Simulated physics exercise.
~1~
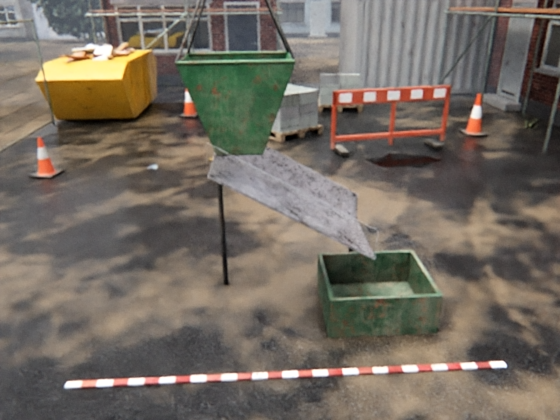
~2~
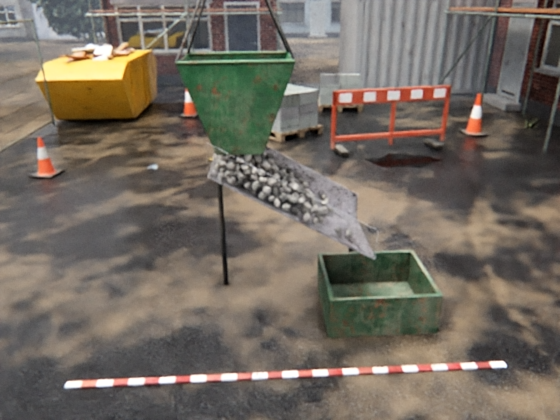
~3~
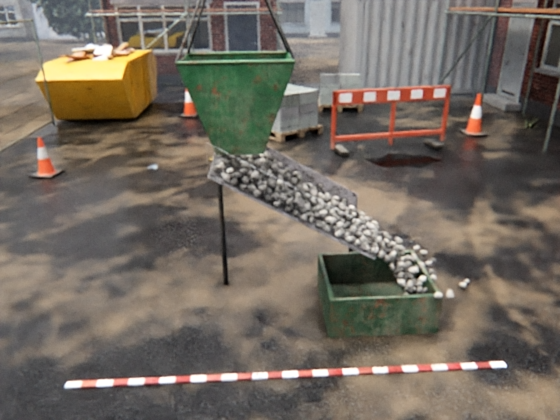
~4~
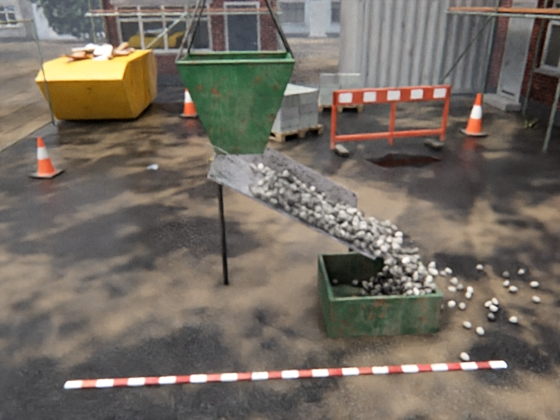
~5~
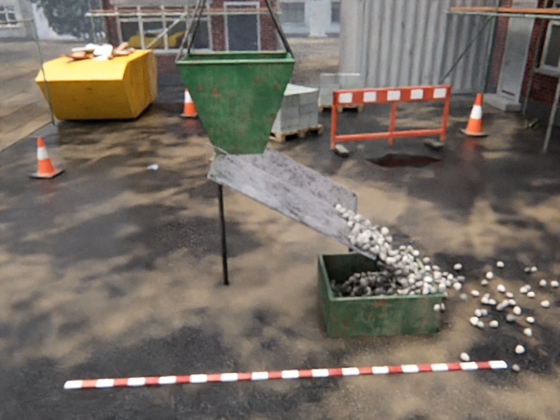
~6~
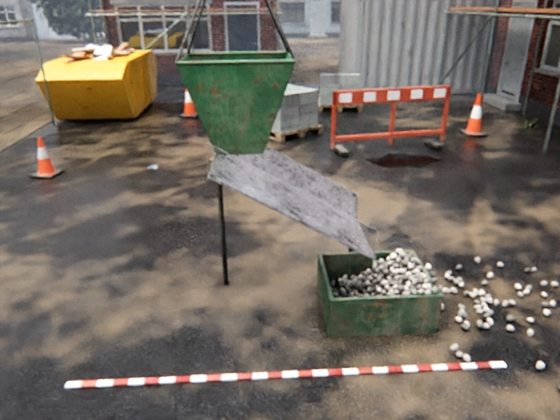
In a paved yard, rounded stones dropped from a hanging green skip onto a sloping grey slab and slid down to the right, most of them piling up in a green bin while a few spilled over and scattered across the ground beside it.
